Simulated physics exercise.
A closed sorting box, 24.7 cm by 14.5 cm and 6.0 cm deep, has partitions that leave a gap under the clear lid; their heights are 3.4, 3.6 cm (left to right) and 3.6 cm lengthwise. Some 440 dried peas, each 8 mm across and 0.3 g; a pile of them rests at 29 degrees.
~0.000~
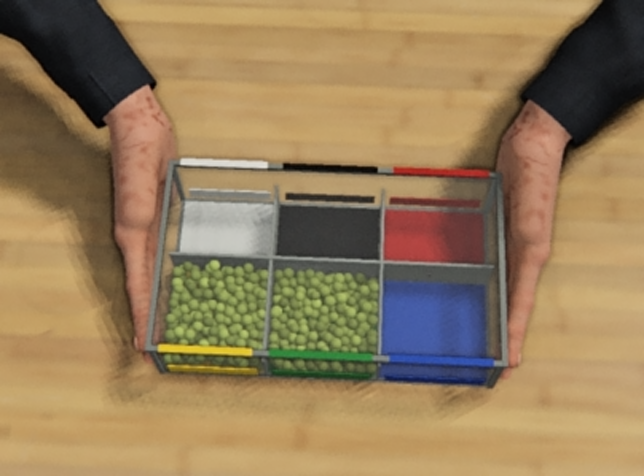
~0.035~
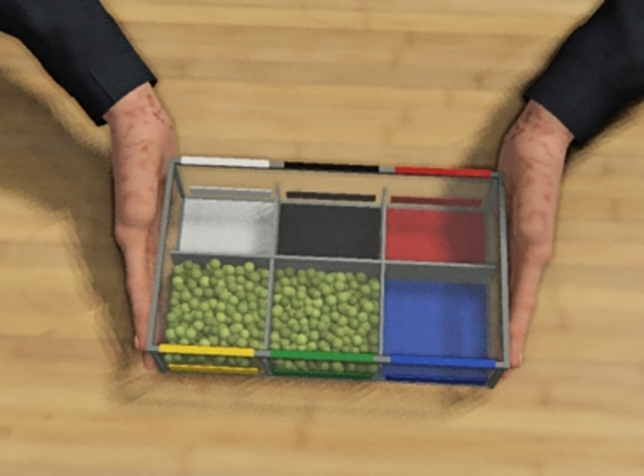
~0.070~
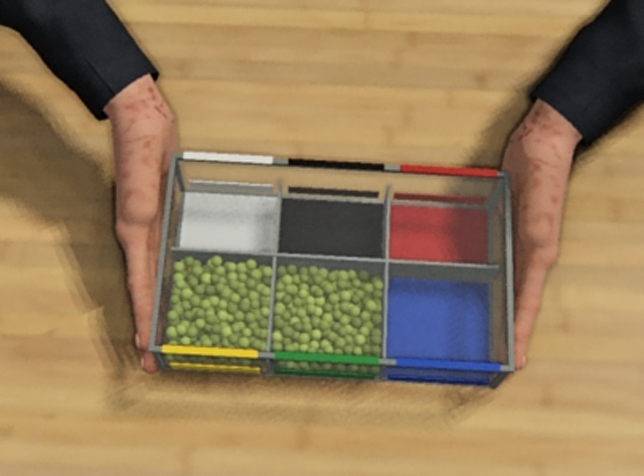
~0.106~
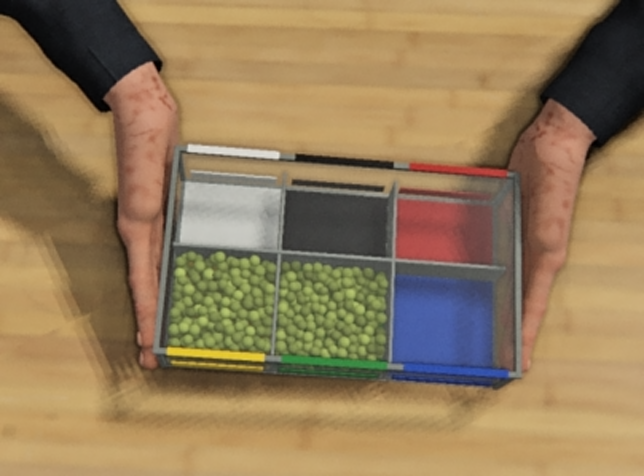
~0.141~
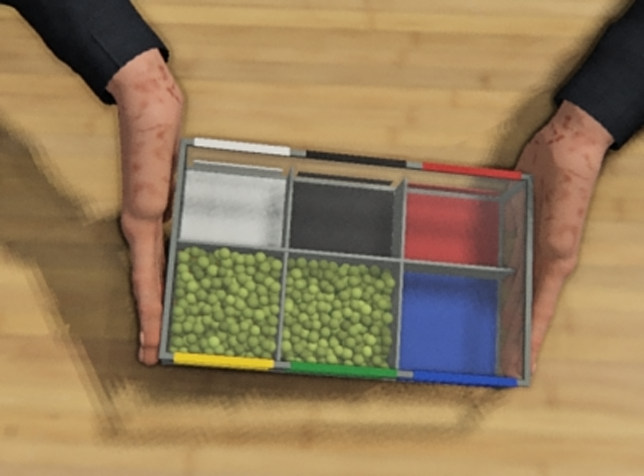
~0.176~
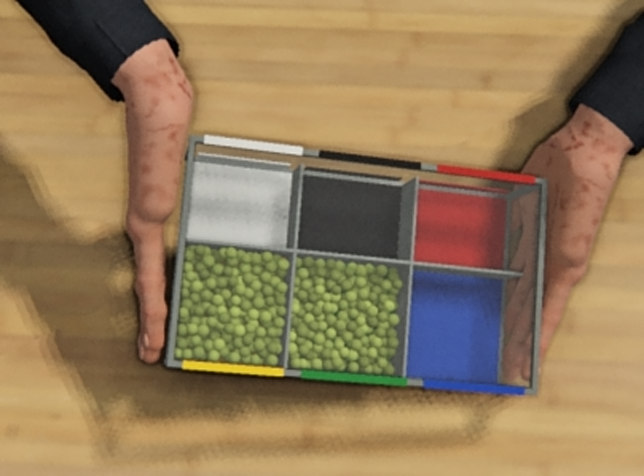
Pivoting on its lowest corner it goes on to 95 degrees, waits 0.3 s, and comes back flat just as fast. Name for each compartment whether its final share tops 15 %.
Red: Under, blue: Over, green: Over, yellow: Over, white: Under, black: Under.
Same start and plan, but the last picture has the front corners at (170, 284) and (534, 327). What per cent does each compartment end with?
Red 60, blue 0, green 5, yellow 5, white 0, black 30.
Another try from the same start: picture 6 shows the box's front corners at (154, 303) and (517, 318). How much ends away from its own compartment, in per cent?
It would be near 85 per cent.
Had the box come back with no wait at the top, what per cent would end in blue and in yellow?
Blue 20, yellow 35.
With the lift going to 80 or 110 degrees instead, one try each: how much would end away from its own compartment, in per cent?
Some 40 and 40 per cent.
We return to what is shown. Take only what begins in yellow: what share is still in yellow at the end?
Roughly 60 per cent.
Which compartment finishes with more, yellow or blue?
The yellow one has more.
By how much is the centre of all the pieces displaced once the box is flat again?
Some 4.5 cm.
Then, at 0.80 s, tilt 95 degrees; blue 15 %, green 45 %, yellow 35 %.
Then, at 1.22 s, tilt 54 degrees; blue 25 %, green 45 %, yellow 35 %.
After 1.72 s, tilt 0 degrees; blue 25 %, green 45 %, yellow 30 %.
In the end, at 2.2 s, red 0 %, blue 25 %, green 45 %, yellow 30 %, white 0 %, black 0 %.
